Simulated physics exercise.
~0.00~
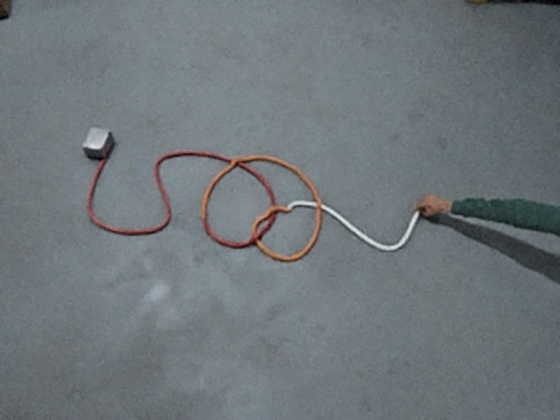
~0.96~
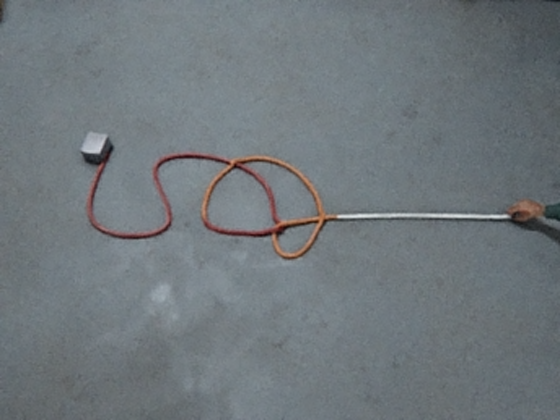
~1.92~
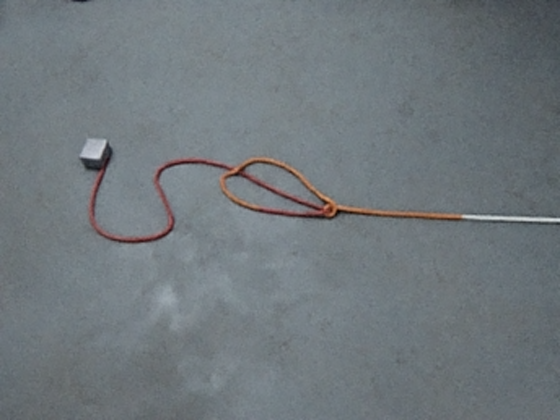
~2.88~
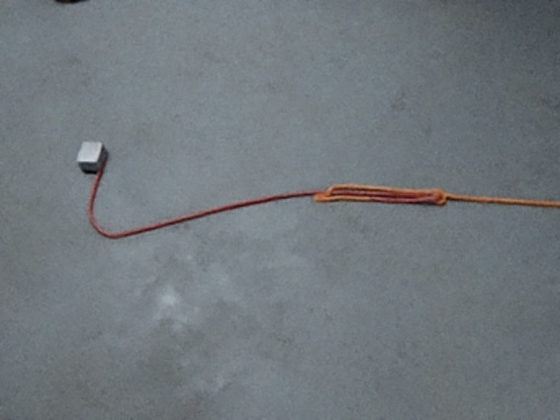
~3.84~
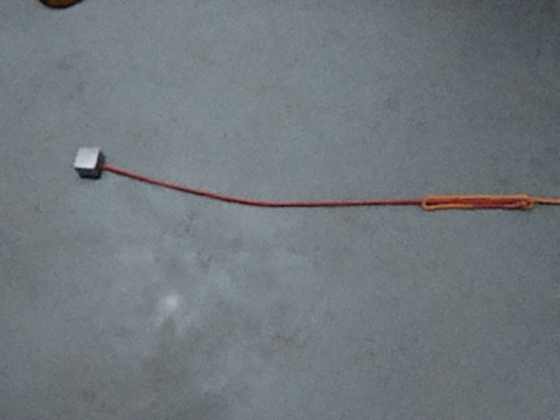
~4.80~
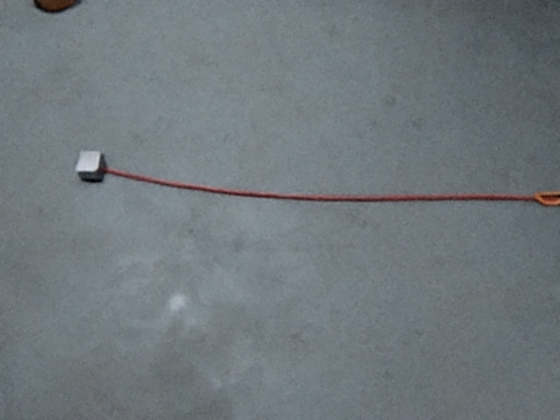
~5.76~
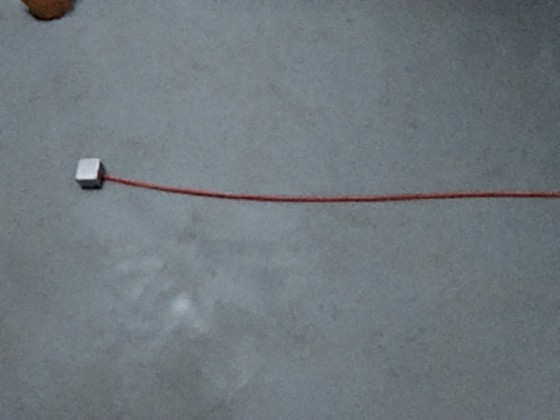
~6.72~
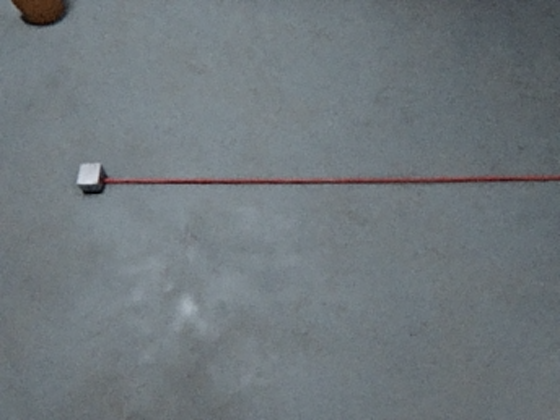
A looped rope, red on the left, orange in the middle and white at the right end, lies on a grey concrete floor seen from above. Its red end is fixed to a small silvery block at left, while a hand in a green sleeve holds the white end. The hand pulls straight to the right and leaves view, and the overlapping loops narrow into a slim bundle. The bundle slides right and out of sight as the red curves behind it open out. Finally, the visible red rope stretches straight and taut from the block, with no tangle in view.
